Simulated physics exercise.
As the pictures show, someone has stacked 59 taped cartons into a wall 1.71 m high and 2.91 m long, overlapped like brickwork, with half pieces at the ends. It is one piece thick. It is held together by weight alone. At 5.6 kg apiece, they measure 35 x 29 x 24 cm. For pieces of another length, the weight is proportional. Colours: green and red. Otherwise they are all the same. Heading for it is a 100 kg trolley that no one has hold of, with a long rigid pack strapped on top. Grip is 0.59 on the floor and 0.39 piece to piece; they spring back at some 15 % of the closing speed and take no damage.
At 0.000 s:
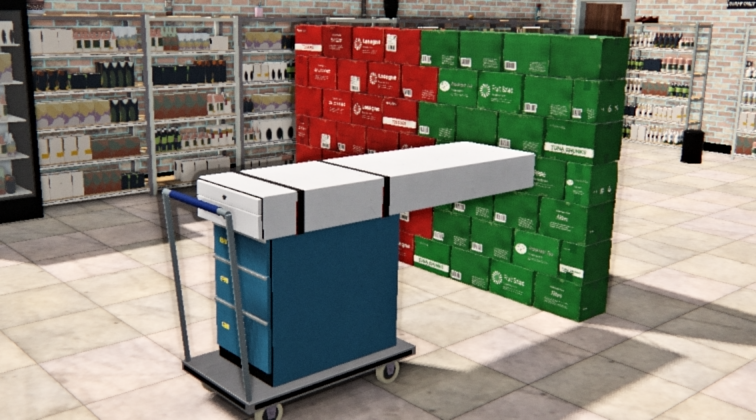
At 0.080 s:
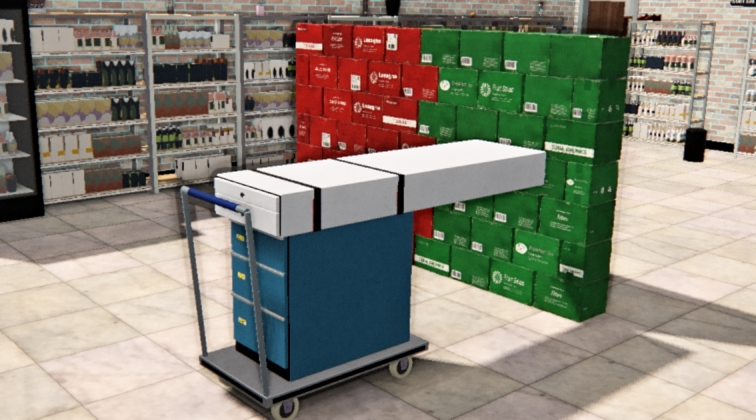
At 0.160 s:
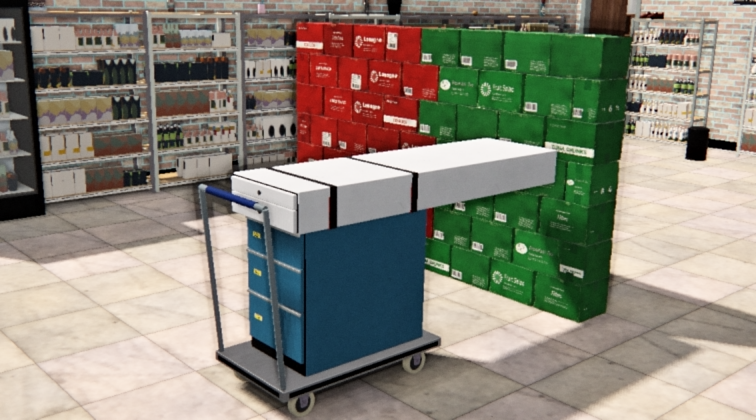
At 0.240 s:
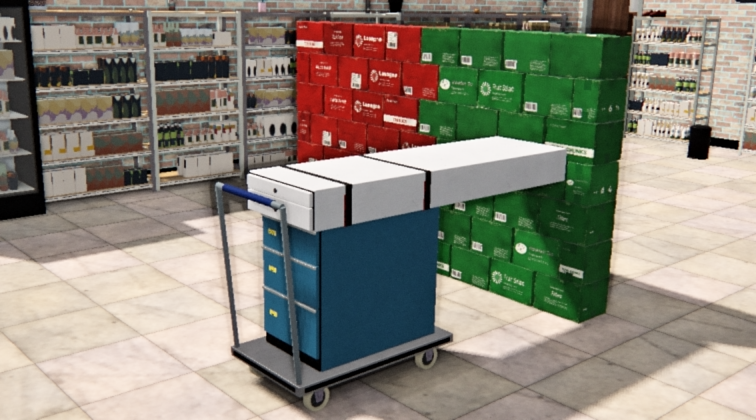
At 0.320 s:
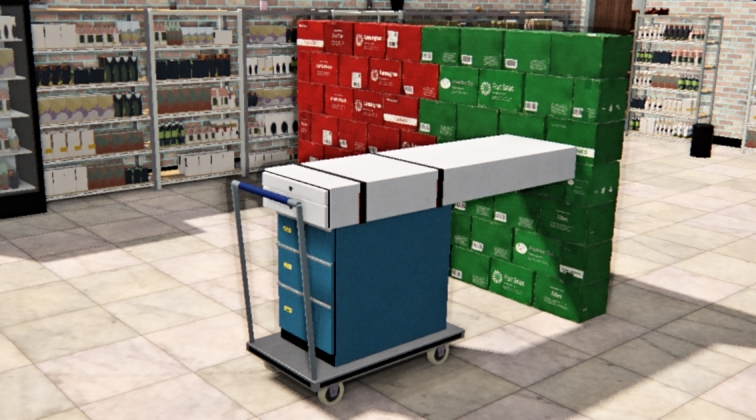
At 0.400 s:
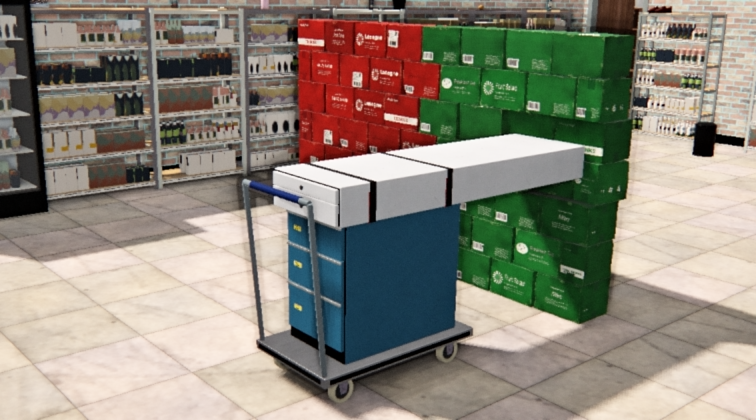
Shop floor with stocked shelves, an unattended trolley carrying blue drawers and long white boxes rolling right against stacked red and green cartons.
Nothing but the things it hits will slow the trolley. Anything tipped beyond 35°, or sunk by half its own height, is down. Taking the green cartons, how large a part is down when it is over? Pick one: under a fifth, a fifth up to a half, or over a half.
Over a half.
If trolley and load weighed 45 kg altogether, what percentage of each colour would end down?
You'd get green 0 and red 0 percent.
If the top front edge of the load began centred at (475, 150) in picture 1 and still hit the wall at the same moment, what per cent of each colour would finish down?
Down at the end: Green 60 per cent, red 0 per cent.
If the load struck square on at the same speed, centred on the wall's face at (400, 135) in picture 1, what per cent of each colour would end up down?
Result - green: 0 %; red: 0 %.
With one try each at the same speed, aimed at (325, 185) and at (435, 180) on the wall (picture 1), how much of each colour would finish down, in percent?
For green it's 0 then 0 per cent, for red 0 then 0 per cent.
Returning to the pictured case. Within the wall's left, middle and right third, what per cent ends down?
Going left to right, I get 0, 10 and 80 percent.
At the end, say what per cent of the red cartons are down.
Share down, red: 0 percent.
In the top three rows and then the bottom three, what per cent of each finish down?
The top part comes to 40 per cent, the bottom part to 20 per cent.
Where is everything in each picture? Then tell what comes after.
In the first picture (places mark the middle of the side facing us; the camera moves round a little), load (528, 165) 38 cm short of the wall; top green carton (439, 49); top red carton (336, 42); nothing disturbed.
In the second picture, load (539, 163) 28 cm short of the wall; top green carton (439, 48).
In the third picture, load (550, 161) 18 cm short of the wall; top green carton (439, 47).
In the fourth picture, load (560, 159) 9 cm short of the wall; top green carton (439, 47).
In the fifth picture, load (570, 157) just touching; top green carton (439, 46).
In the sixth picture, load (578, 157) 7 cm into the wall's line; top green carton (440, 46); top red carton (339, 38); 6 disturbed, none down.
After 0.84 s, load 21 cm past the wall's line, still rolling; none of the 28 green cartons down (0 of 59 in all colours); top green carton leaning 8°.
After 1.50 s, load 27 cm past the wall's line, stopped; 3 of the 28 green cartons down (3 of 59 in all colours); top green carton leaning 27°.
After 1.84 s, load 28 cm past the wall's line, stopped; 19 of the 28 green cartons down (19 of 59 in all colours); top green carton leaning 52°, 40 cm lower.
After 2.22 s, load 28 cm past the wall's line, stopped; 19 of the 28 green cartons down (19 of 59 in all colours); top green carton on its side.
At rest (3.3 s), load 28 cm past the wall's line, stopped; 19 of the 28 green cartons down (19 of 59 in all colours); top green carton 1.46 m lower; top red carton unmoved. That is 68 per cent. As the last picture would show them, middles, top green carton near (284, 192), top red carton near (354, 37).
